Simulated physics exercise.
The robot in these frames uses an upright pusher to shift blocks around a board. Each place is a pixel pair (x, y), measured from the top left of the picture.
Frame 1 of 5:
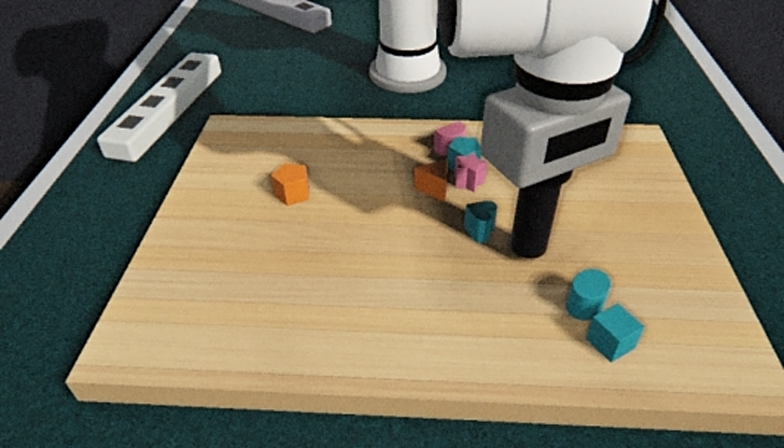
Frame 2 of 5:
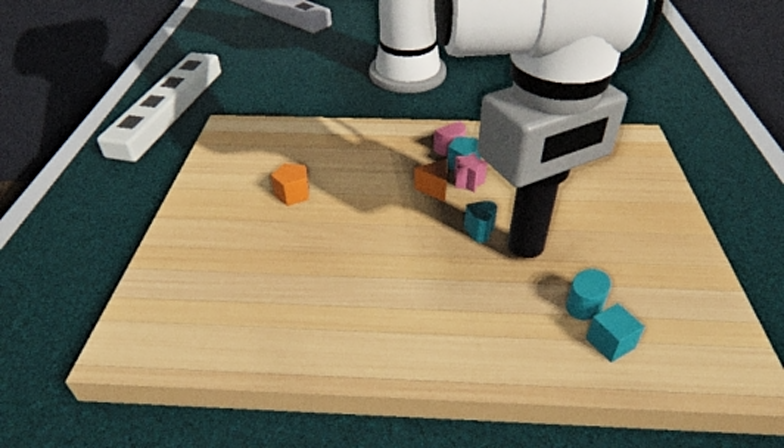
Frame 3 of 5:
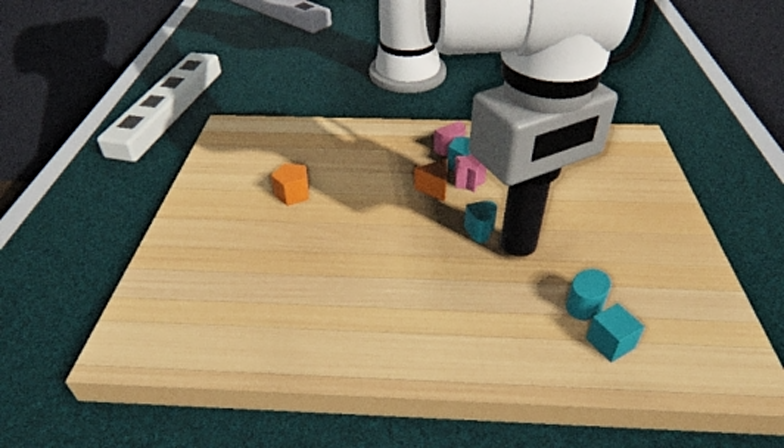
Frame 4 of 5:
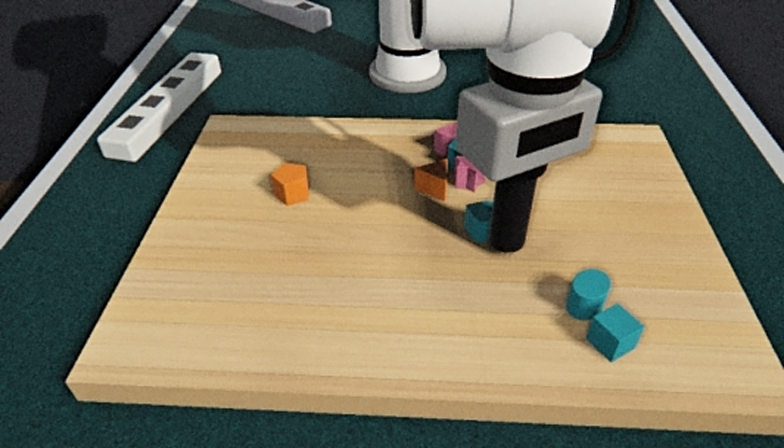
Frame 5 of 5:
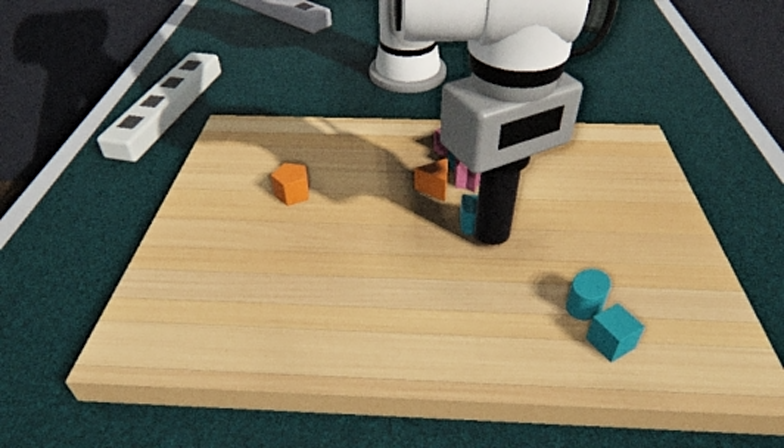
The pusher slides left across the board and nudges the turquoise heart block slightly.
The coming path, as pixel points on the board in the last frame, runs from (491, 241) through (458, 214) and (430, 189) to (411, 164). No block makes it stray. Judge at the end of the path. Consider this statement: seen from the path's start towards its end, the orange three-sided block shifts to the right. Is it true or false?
Verdict: False.
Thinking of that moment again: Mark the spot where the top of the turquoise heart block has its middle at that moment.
The turquoise heart block ends near (401, 130).
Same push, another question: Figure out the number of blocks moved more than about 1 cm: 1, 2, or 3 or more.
Of all the blocks, two travel more than a centimetre.
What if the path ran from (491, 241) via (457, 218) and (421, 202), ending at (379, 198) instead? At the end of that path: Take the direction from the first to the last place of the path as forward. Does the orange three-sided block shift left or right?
Shifted right.
The first path, step by step. One third of the way, pusher (458, 206); orange three-sided block (427, 164), turned 20° clockwise; turquoise heart block (446, 177), turned 15° clockwise.
Two thirds of the way, pusher (430, 181); orange three-sided block (399, 148), turned 15° clockwise; turquoise heart block (420, 153), turned 20° clockwise.
At the end, pusher (411, 156); orange three-sided block (379, 137), turned 15° anticlockwise; pink star block not moved; turquoise heart block (401, 130), turned 20° clockwise.
